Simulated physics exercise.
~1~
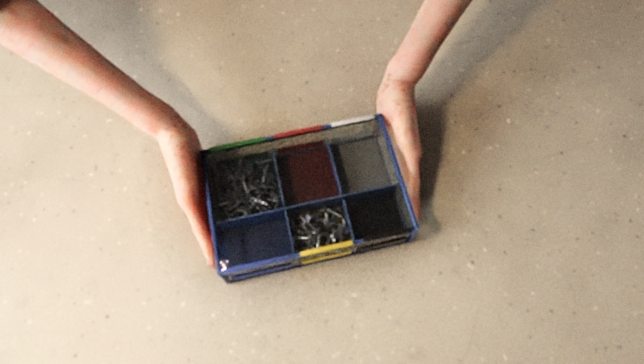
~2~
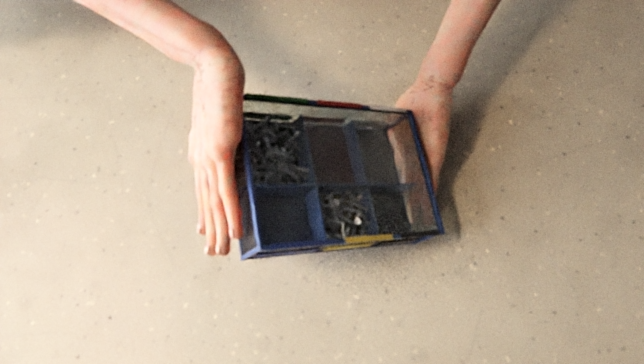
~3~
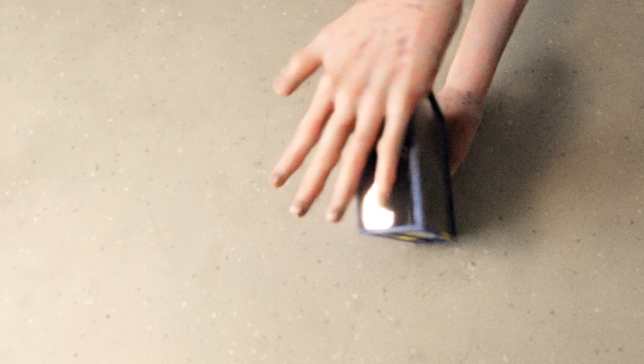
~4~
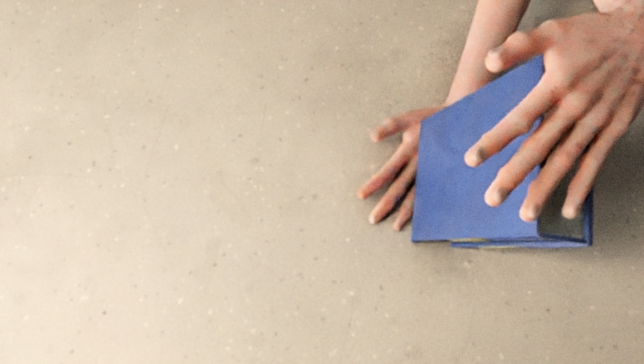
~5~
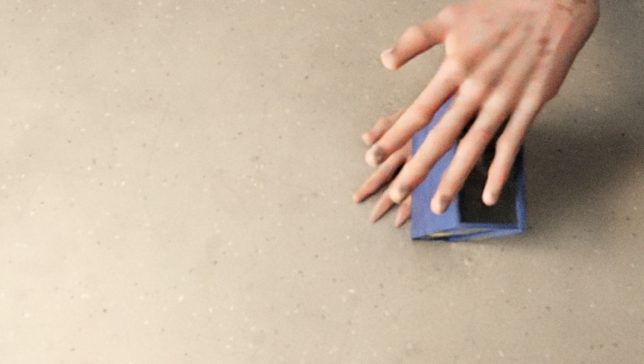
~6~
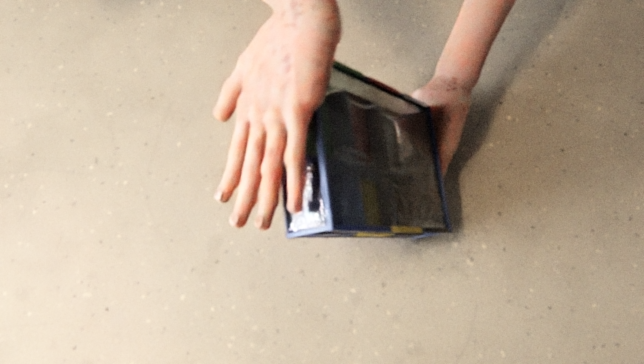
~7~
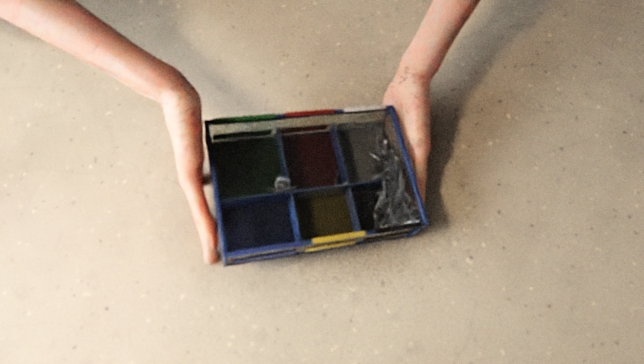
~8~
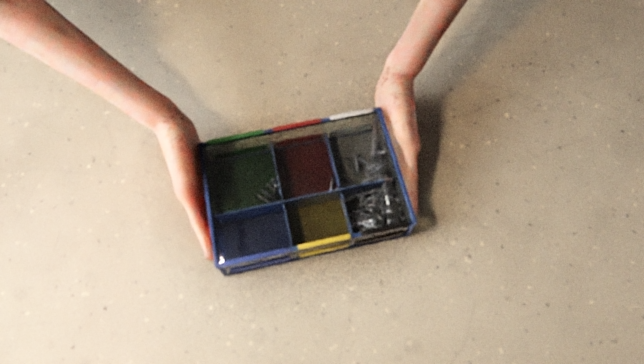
In the video, two hands tip a clear-lidded, blue-edged box of small metal pieces up onto its right side and past upright, then lower it flat again, leaving most pieces in the white and black compartments at right and a few in the green one.
